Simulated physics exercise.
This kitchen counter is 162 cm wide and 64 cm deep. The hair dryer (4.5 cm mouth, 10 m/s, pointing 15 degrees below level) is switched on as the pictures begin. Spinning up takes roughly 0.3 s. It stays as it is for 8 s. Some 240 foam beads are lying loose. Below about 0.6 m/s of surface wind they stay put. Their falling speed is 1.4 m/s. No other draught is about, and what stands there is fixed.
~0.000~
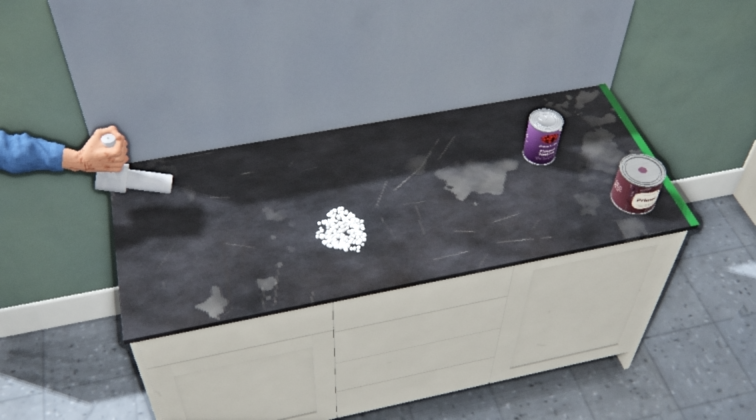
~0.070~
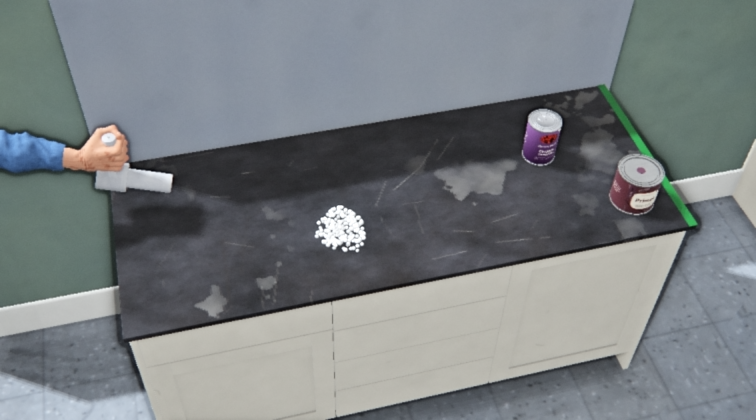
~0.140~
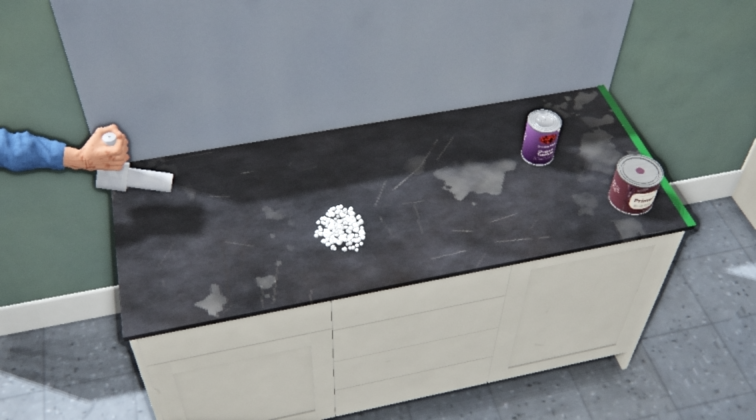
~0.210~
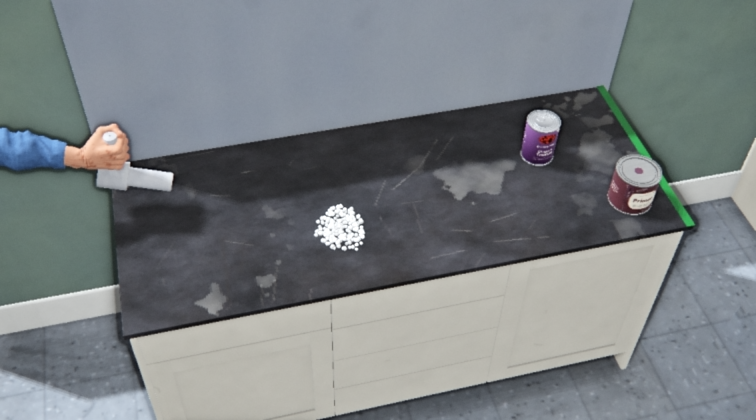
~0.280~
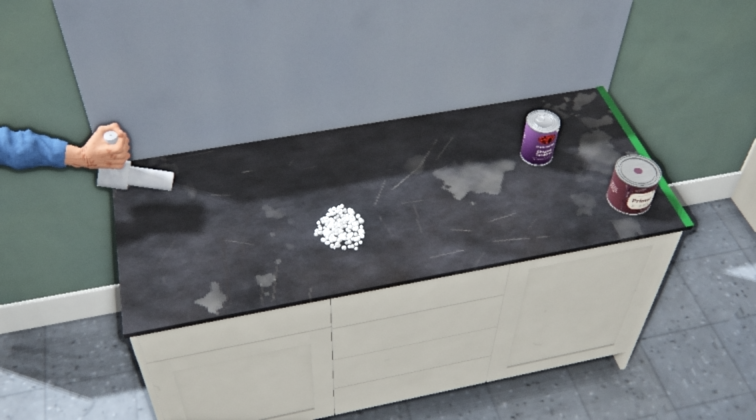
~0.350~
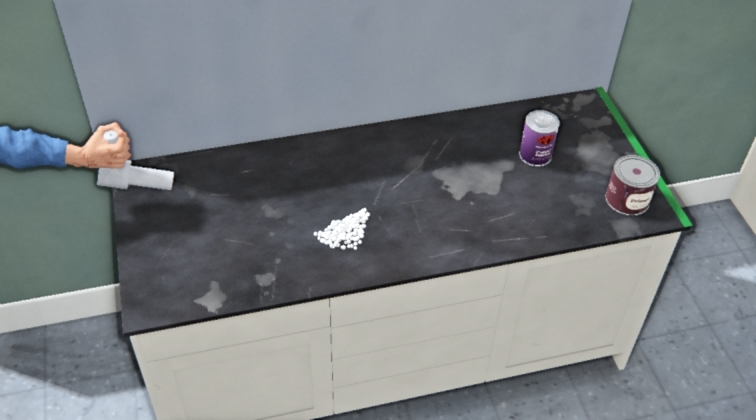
White beads lie still on a dark counter before some shift slightly, as a hand grips a dryer.
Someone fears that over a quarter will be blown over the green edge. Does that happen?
Answer: No.
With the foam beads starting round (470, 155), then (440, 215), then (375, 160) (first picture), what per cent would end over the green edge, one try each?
In that order: 100 %, 5 %, 100 %.
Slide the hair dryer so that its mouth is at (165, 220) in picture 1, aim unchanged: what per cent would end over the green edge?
In that case some 40 per cent.
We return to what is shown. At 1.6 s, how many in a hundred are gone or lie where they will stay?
Some 100 per cent.
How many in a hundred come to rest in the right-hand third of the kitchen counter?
Some 3 per cent.
After 1.6 s the count stands so, 0 % are over the green edge.
After 2.6 s the count stands so, 0 % are over the green edge.
After 4.4 s the count stands so, 0 % are over the green edge.
After 8.0 s, at the end, 0 % are over the green edge.
